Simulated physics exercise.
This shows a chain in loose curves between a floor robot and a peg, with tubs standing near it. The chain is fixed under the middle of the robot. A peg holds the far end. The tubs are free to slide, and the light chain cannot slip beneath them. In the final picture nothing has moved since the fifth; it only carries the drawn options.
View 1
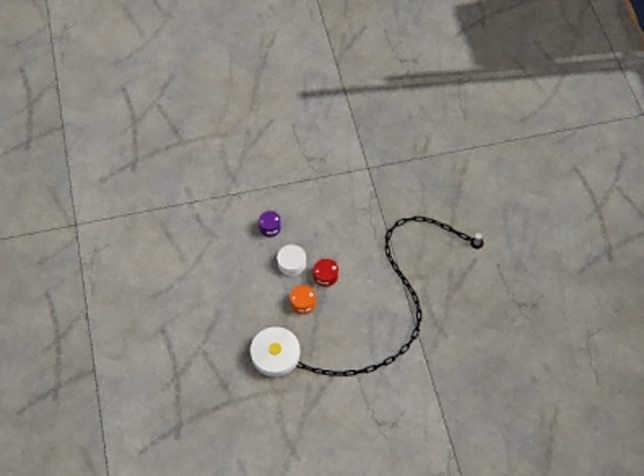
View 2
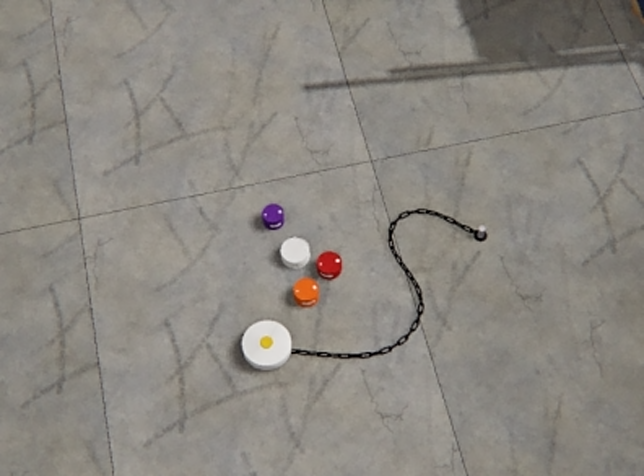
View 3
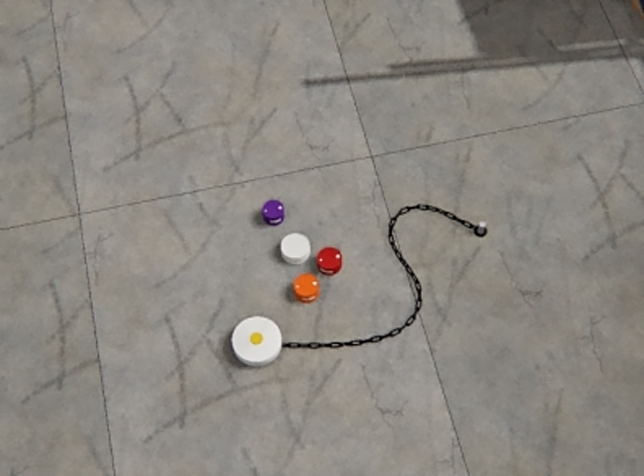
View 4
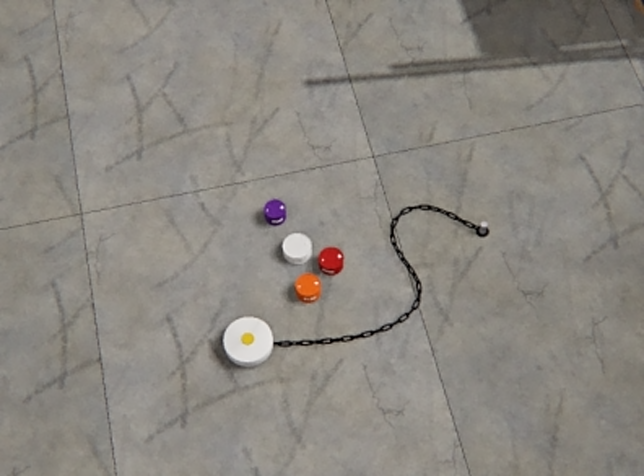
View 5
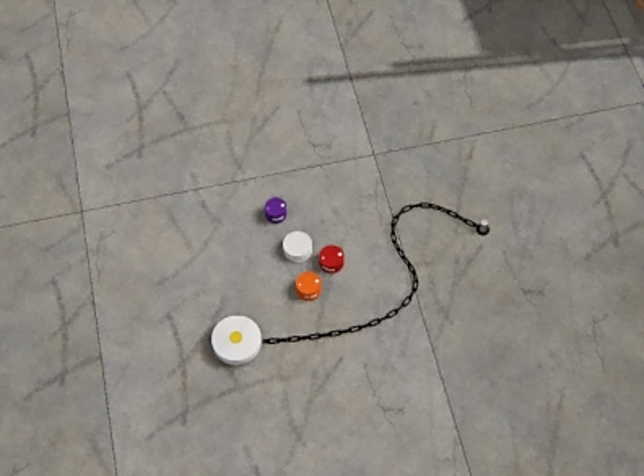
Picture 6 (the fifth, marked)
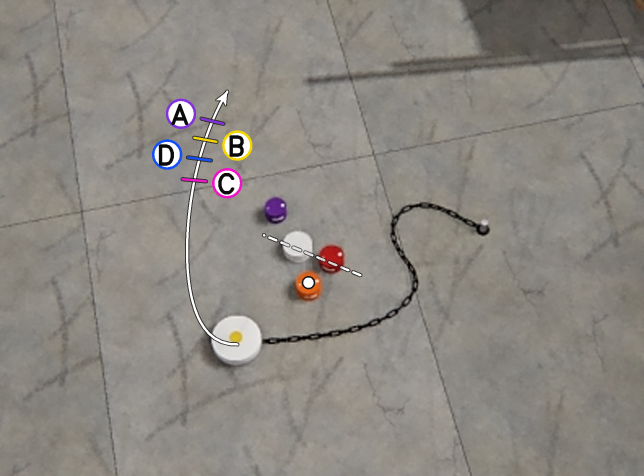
A round white robot with a yellow dot crept slowly left across the gray floor, drawing the near part of its curved black chain straighter, while the small colored tubs beside it stayed put.
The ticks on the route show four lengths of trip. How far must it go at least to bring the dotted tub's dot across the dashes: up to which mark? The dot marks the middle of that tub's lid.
B is the first stop that does it.
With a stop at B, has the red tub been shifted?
Yes.
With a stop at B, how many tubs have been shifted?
Three.
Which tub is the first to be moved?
The orange one.
On the marked copy, A at (212, 121); B at (205, 140); C at (194, 180); D at (200, 159); the dashed line at (312, 255); the route from (237, 344) via (189, 215) to (227, 92); the white dot at (308, 283).
Taking B. A third of the way, robot (188, 278); orange tub (309, 286).
Two thirds of the way, robot (190, 198); orange tub (309, 286).
When it is over, robot (204, 135); white tub (294, 237); red tub (339, 254); orange tub (314, 251); the dot on the orange tub is over the dashed line.
As for the rest, A does it too, but is farther than needed; C leaves the dotted tub short, at (310, 280); D leaves the dotted tub short, at (310, 266).
